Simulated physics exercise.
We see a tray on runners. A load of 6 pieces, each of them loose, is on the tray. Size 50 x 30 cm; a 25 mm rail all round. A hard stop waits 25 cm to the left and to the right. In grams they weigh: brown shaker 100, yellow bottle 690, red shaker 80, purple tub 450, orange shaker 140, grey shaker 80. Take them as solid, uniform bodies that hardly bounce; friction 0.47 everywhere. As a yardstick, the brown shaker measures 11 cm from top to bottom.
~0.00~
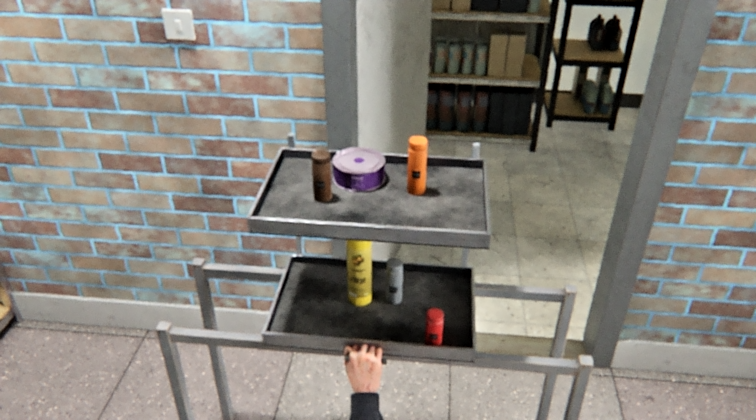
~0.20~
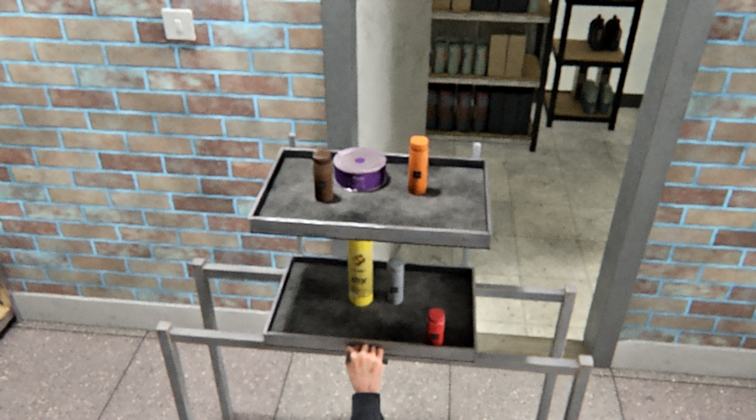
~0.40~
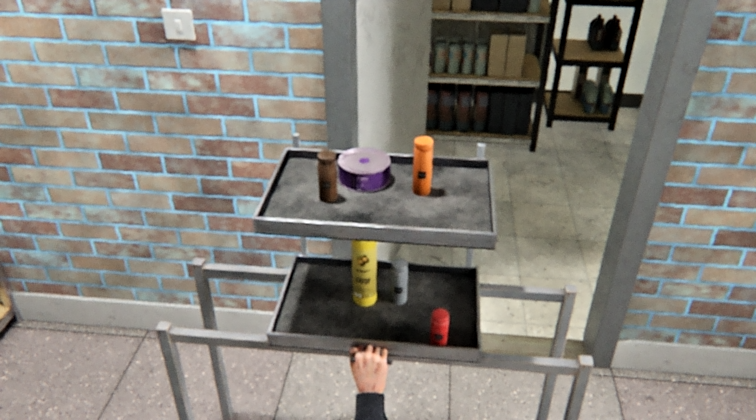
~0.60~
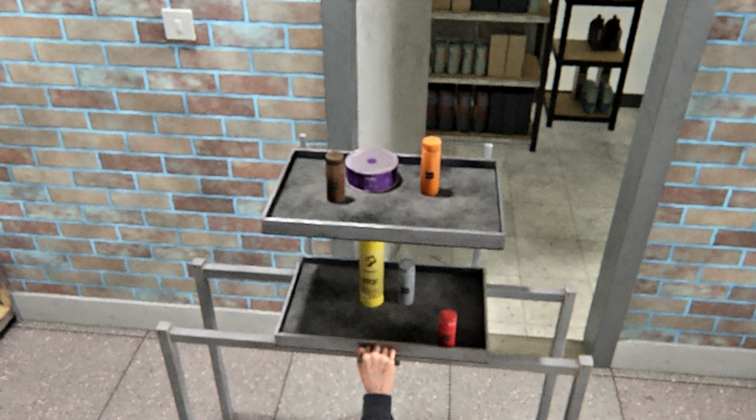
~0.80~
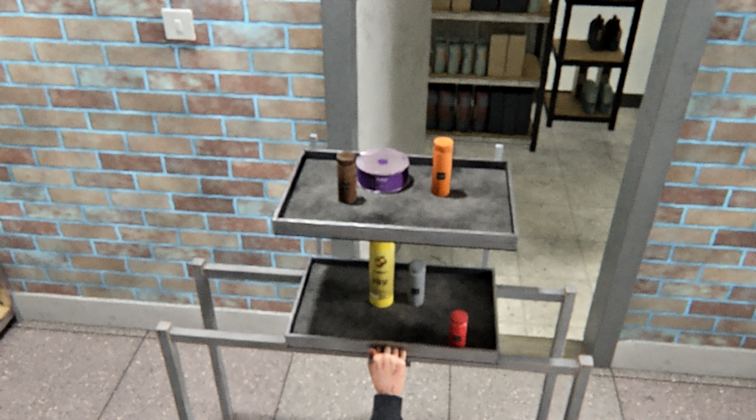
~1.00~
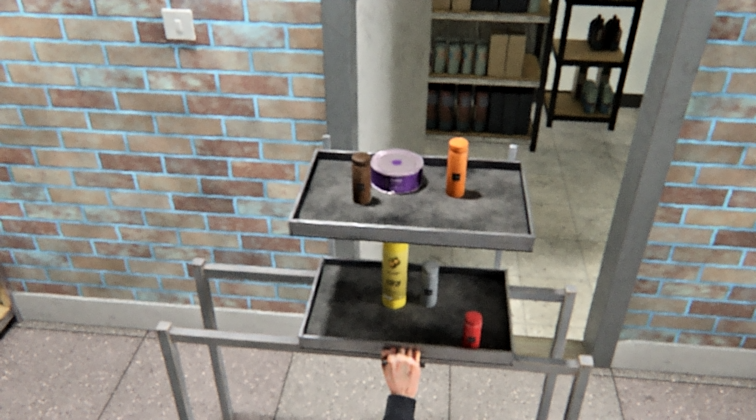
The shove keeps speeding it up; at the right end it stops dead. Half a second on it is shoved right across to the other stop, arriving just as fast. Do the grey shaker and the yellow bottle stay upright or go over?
The grey shaker stays upright and the yellow bottle stays upright.
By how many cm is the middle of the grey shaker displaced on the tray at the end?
About 0 cm.
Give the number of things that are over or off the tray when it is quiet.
0 of them.
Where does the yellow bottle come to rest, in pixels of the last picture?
Around (262, 252).
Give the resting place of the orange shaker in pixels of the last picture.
Around (309, 160).
Around 2.20 s, tray 25 cm right.
Around 5.40 s, tray 25 cm left; grey shaker at 4° to upright near (297, 274); orange shaker at 4° to upright; brown shaker at 3° to upright.
Finally (6.9 s), all 6 still in place (within 5 cm). In the last view, grey shaker near (299, 274), yellow bottle near (262, 252).
